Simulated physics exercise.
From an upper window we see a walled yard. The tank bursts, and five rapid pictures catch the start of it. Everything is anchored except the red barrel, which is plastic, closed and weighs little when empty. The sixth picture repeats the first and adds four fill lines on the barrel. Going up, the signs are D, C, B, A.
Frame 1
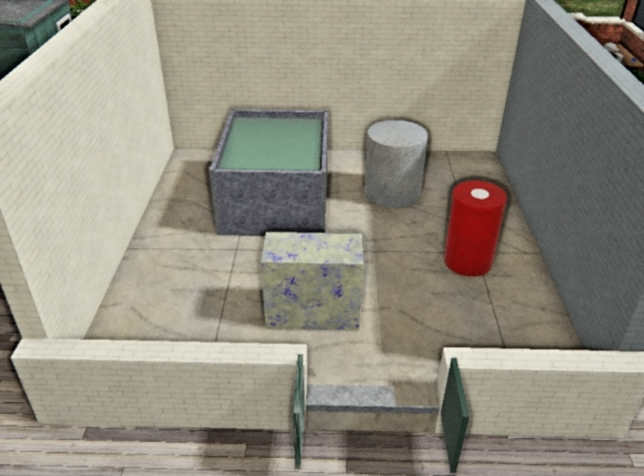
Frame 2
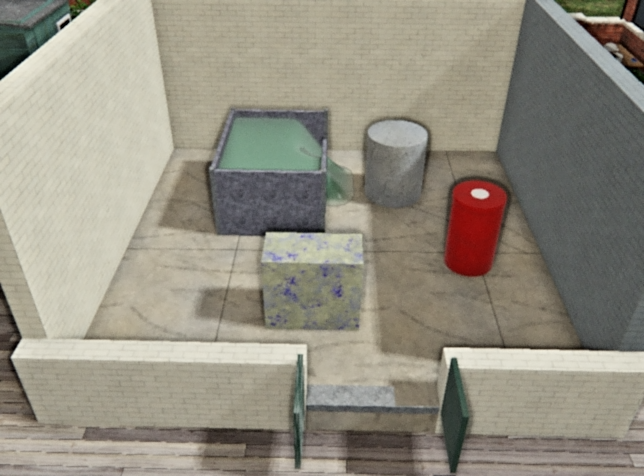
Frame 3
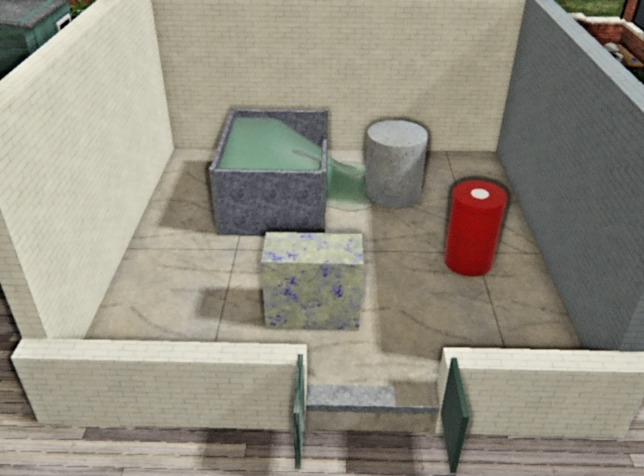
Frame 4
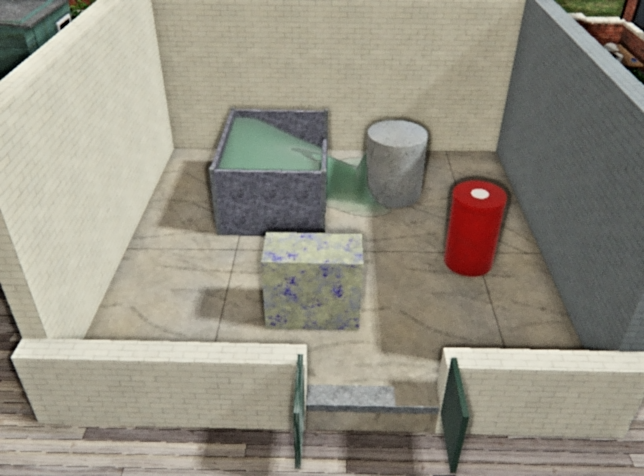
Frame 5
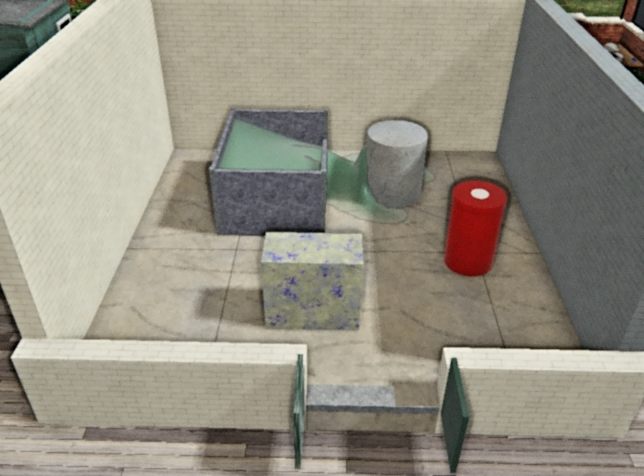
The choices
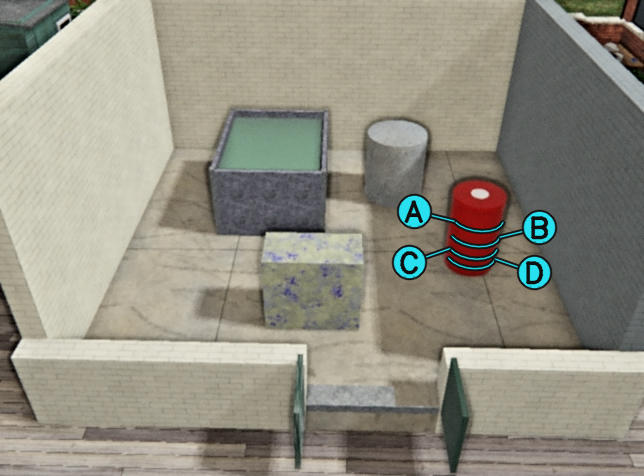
Pale green water pours through the right side of a dark stone tank at the back left of a walled yard, seen from above by a still camera. A grey cylinder stands right of the tank, a red barrel farther right, a mottled yellow and purple block in front, and an open green gate nearest. The tank's level drops slightly as water spreads around the cylinder's base.
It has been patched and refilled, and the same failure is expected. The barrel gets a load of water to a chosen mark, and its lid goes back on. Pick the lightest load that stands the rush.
C is the one.
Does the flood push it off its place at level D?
Yes, it does.
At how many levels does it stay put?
Three.
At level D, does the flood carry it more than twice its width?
No.
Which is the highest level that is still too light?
D.
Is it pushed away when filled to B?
No, not at all.
On the marked copy, A at (481, 231); B at (478, 246); C at (476, 259); D at (474, 268); from the bottom up D, C, B, A.
Choosing A, it does not move.
Choosing B, it does not move.
Choosing C, it does not move.
Choosing D, it is pushed about its own width away.
